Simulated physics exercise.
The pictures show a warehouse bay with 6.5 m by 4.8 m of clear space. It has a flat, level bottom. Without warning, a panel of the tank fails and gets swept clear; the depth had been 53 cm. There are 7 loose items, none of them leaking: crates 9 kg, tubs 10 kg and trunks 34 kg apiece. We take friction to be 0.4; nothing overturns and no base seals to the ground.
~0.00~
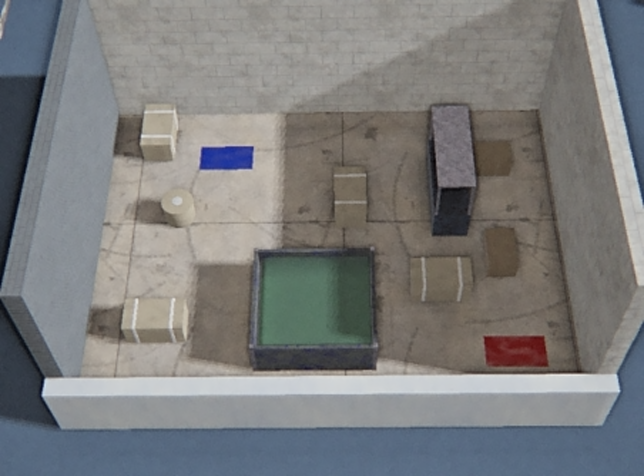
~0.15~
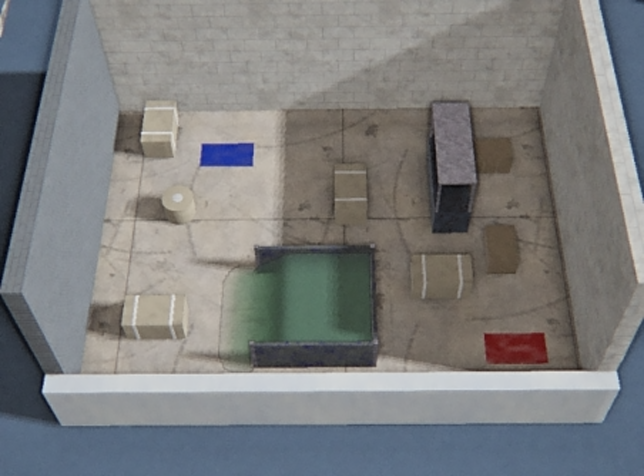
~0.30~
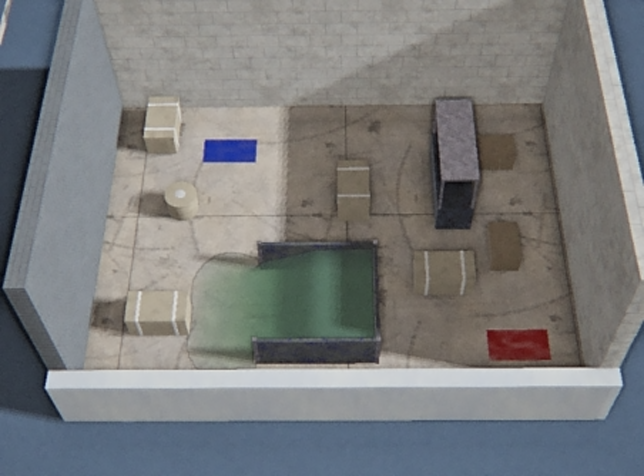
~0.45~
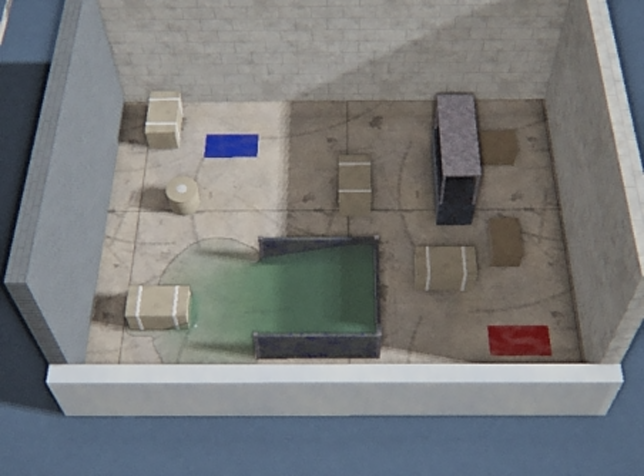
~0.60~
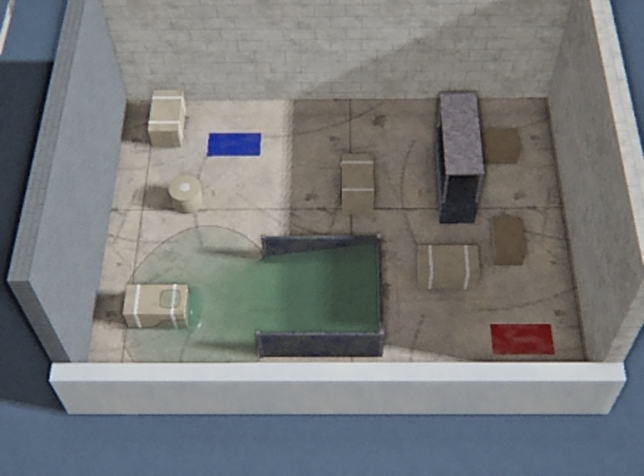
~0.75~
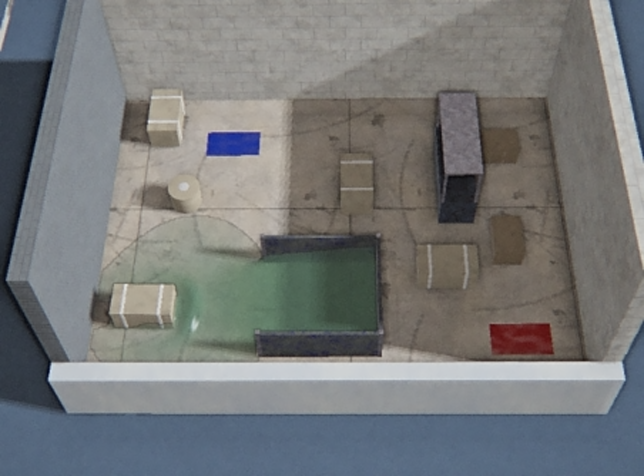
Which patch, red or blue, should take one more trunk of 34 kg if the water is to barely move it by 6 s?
Red.
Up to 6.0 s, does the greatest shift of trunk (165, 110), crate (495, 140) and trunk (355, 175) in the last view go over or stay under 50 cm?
Taking them in order, the first is above the mark, the second below the mark and the third below the mark.
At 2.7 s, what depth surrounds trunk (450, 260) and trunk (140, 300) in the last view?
0 and 19 cm.
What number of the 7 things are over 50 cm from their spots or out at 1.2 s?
By then the count is 1.
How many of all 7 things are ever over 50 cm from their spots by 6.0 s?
Count: 3.
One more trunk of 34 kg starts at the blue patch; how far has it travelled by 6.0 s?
It would be somewhere around 140 cm away by then.
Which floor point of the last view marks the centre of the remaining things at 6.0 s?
Mean position approx. (391, 202).
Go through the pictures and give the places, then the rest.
A trunk at (153, 313) rests on the ground; a crate at (490, 152), on the bottom; the red patch at (516, 351); the blue patch at (227, 158); water covers 2.0 m2; 0 of 7 have shifted, in the first frame.
A trunk at (154, 310) rests on the ground; a crate at (491, 150) rests on the ground; the red patch at (516, 348); the blue patch at (227, 155); 2.7 m2 under water; 0 of 7 have shifted, in the second frame.
A trunk at (156, 306) rests on the ground; a crate at (494, 146) rests on the ground; the red patch at (518, 345); the blue patch at (230, 151); water covers 3.6 m2; 0 of 7 have shifted, in the third frame.
A trunk at (157, 301) rests on the ground; a crate at (495, 142), on the bottom; the red patch at (519, 341); the blue patch at (232, 146); water covers 4.6 m2; 0 of 7 have shifted, in the fourth frame.
A trunk at (155, 299), on the bottom, 7 cm from its start; a crate at (498, 140), on the bottom; the red patch at (522, 339); the blue patch at (234, 144); 5.7 m2 under water; 1 of 7 have shifted, in the fifth frame.
A trunk at (142, 299) rests on the ground, 23 cm from its start; a crate at (497, 140), on the bottom; the red patch at (521, 339); the blue patch at (233, 144); water covers 6.8 m2; 1 of 7 have shifted, in the sixth frame.
After 1.2 s on red it would be 0 cm off in 0 cm of water; on blue it would be 0 cm off in 0 cm of water.
After 2.7 s on red it would be 0 cm off in 0 cm of water; on blue it would be 0 cm off in 2 cm of water.
After 4.2 s on red it would be 0 cm off in 0 cm of water; on blue it would be 31 cm off in 7 cm of water.
After 6.0 s on red it would be 0 cm off in 2 cm of water; on blue it would be 143 cm off in 8 cm of water.
